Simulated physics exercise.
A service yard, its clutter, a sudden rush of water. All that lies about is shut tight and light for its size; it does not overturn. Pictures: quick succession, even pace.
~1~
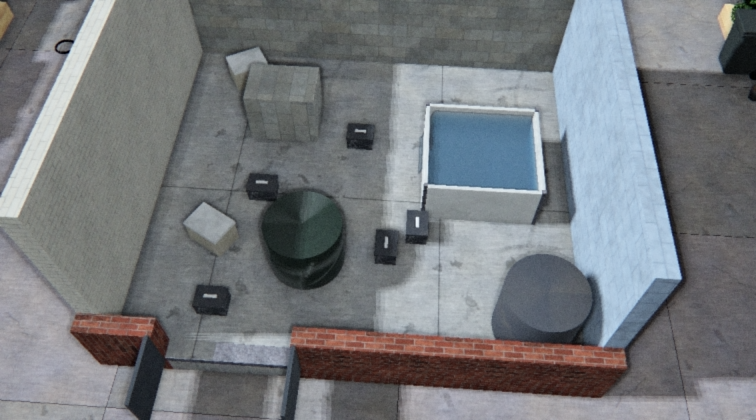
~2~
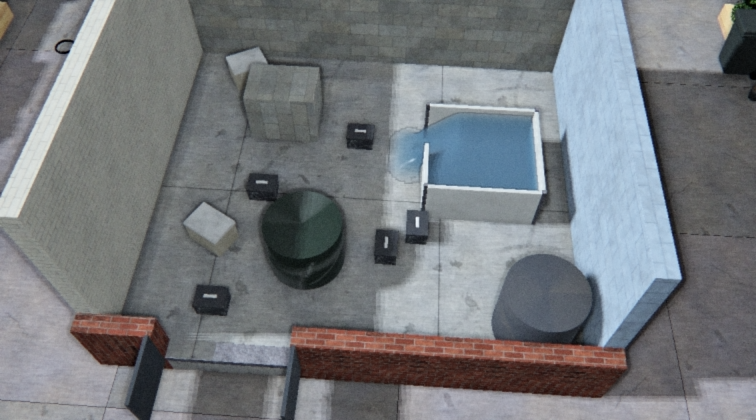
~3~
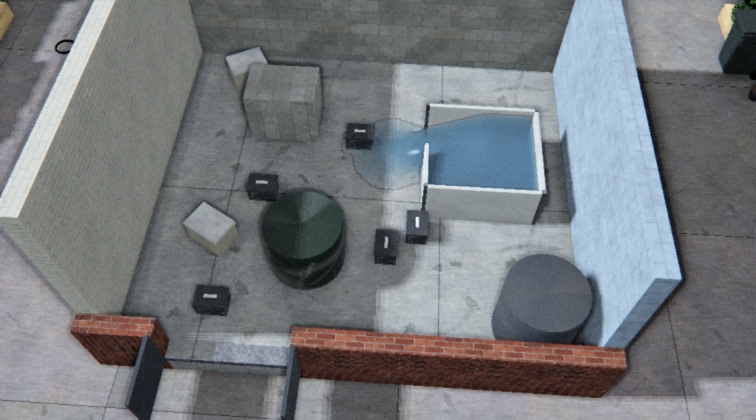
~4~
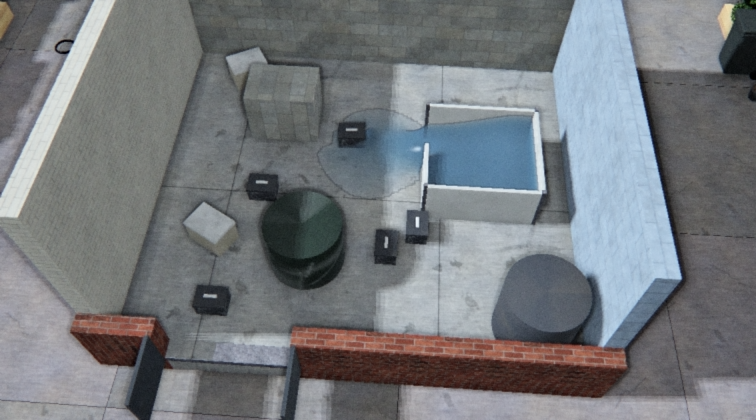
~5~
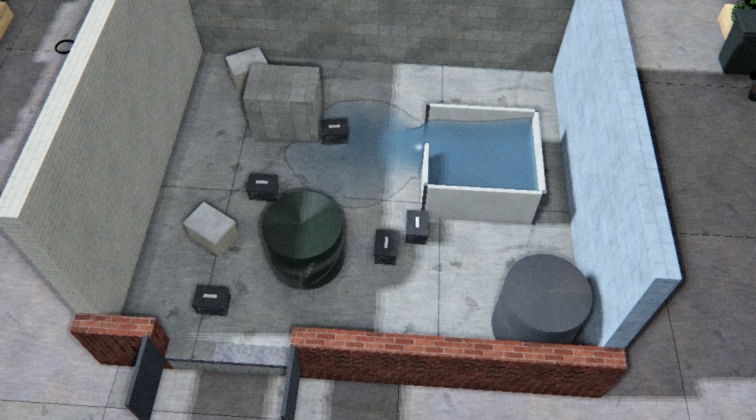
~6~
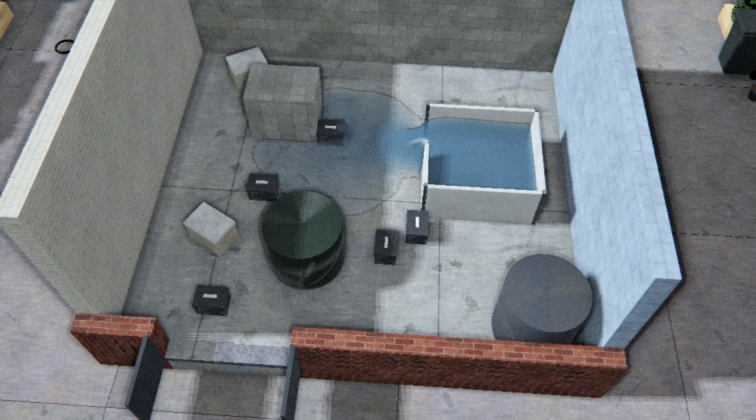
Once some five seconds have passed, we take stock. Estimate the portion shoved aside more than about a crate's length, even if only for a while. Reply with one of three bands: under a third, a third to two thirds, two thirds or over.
A third to two thirds.
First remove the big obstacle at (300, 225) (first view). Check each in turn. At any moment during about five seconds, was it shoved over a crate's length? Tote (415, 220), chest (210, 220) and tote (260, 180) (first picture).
So: Did not travel far, then did travel that far, then did travel that far.
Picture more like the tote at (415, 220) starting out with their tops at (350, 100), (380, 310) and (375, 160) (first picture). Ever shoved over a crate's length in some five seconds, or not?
Taking them one at a time: Goes the distance; falls short; goes the distance.
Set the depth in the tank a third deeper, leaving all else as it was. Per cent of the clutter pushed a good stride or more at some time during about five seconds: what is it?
Something like 70 in a hundred of them.
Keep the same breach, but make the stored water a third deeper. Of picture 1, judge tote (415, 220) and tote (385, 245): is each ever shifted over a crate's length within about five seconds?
Note - object one not displaced that much, object two not displaced that much.
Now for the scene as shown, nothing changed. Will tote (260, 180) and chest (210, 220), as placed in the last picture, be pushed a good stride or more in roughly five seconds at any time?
One by one, first passed the mark, second passed the mark.
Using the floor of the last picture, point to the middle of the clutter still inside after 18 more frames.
Somewhere near (261, 242) in the last view.
A moment on, 0 of 7 are well off their spots; 1 afloat.
Next, 2 of 7 are well off their spots; 0 afloat.
Later, 4 of 7 are well off their spots; 3 afloat.
In the end, 4 of 7 are well off their spots, and 4 have been at some point; 2 afloat.
